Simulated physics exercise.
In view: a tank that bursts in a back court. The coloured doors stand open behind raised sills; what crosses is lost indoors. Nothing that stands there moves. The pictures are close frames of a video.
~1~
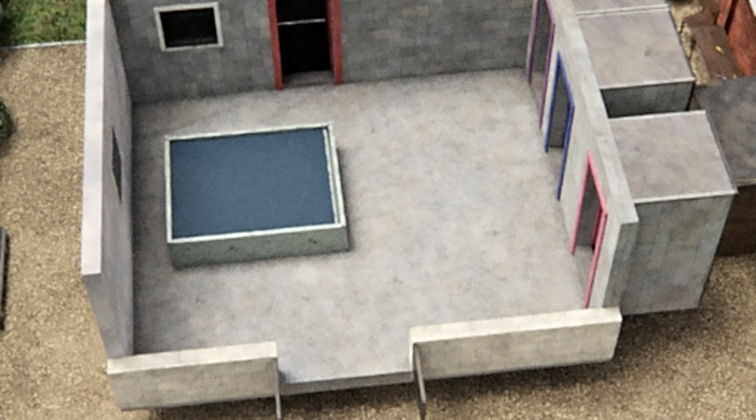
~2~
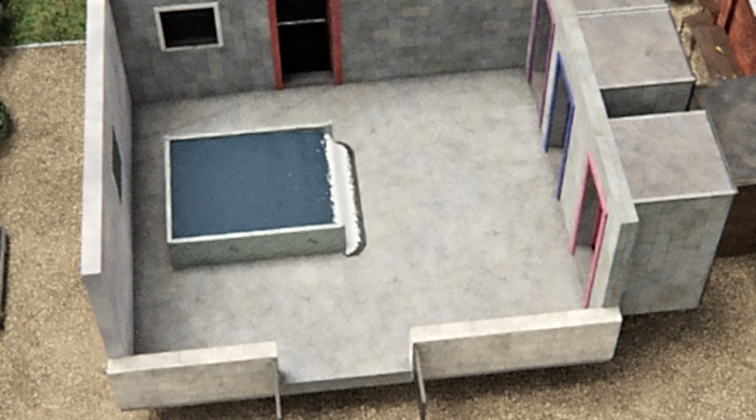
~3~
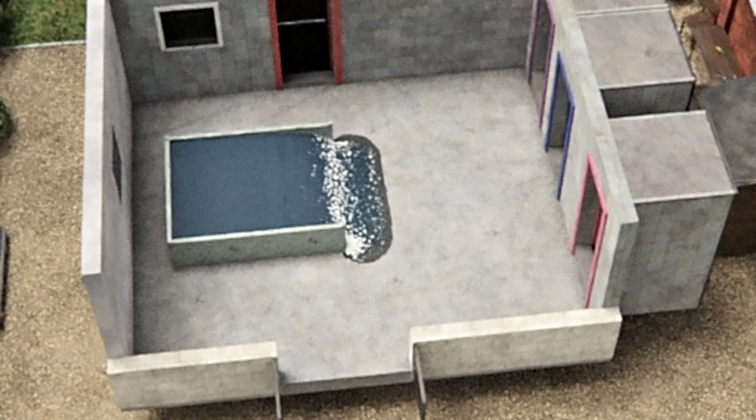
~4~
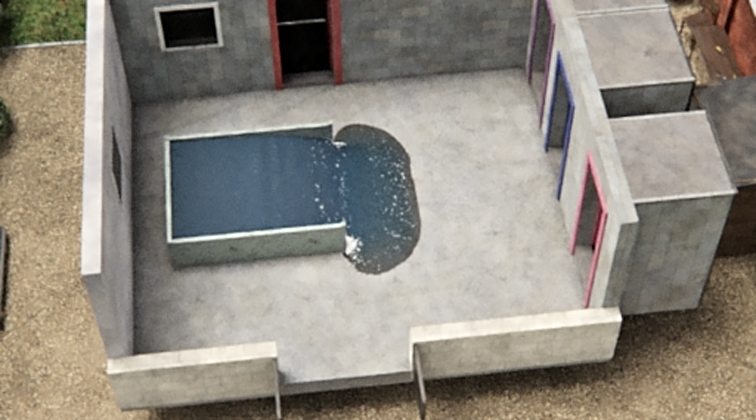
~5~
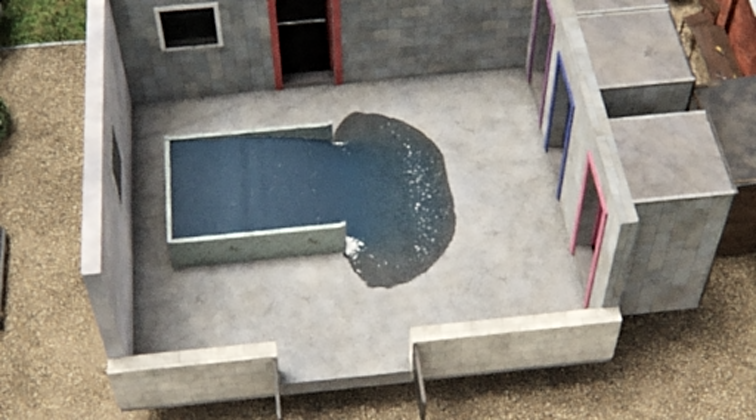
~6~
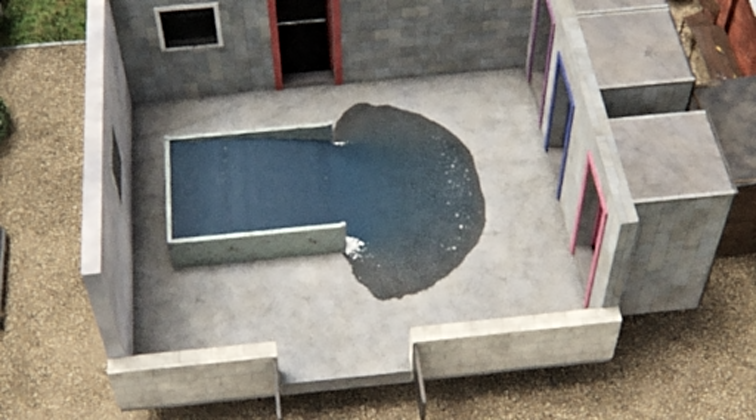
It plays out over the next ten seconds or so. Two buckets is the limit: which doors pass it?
The purple door admits no more than that; the blue door lets in a lot; the red door admits no more than that; the pink door admits no more than that.
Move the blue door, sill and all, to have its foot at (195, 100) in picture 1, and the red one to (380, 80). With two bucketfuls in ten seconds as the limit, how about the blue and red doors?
Then: Blue stays under; red keeps below it.
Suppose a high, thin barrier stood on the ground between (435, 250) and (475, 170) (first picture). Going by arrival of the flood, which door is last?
It is the door marked red.
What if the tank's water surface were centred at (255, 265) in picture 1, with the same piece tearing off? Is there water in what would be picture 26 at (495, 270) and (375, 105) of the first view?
In that order: Awash, clear.
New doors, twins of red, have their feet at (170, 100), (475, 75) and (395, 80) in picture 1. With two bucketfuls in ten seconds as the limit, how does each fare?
One after the other: Keeps below it, goes over, takes less.
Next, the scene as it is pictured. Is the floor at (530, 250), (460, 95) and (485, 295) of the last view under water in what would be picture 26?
One after the other: Awash, covered, awash.
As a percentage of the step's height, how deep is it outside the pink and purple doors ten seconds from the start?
Near 40 and 20 in a hundred.
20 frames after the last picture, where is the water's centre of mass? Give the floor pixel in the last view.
Near (426, 200).
A moment on, water covers 40 % of the floor; the purple door not reached, the blue door under two buckets in, the red door not reached, the pink door not reached.
Next, water covers 50 % of the floor; the purple door wet at the sill, nothing in, the blue door over two buckets in, the red door not reached, the pink door wet at the sill, nothing in.
Then, water covers 50 % of the floor; the purple door wet at the sill, nothing in, the blue door far over two buckets in, the red door not reached, the pink door wet at the sill, nothing in.
Later, water covers 85 % of the floor; the purple door wet at the sill, nothing in, the blue door far over two buckets in, the red door wet at the sill, nothing in, the pink door wet at the sill, nothing in.
In the end, water covers 100 % of the floor; the purple door wet at the sill, nothing in, the blue door far over two buckets in, the red door wet at the sill, nothing in, the pink door wet at the sill, nothing in.
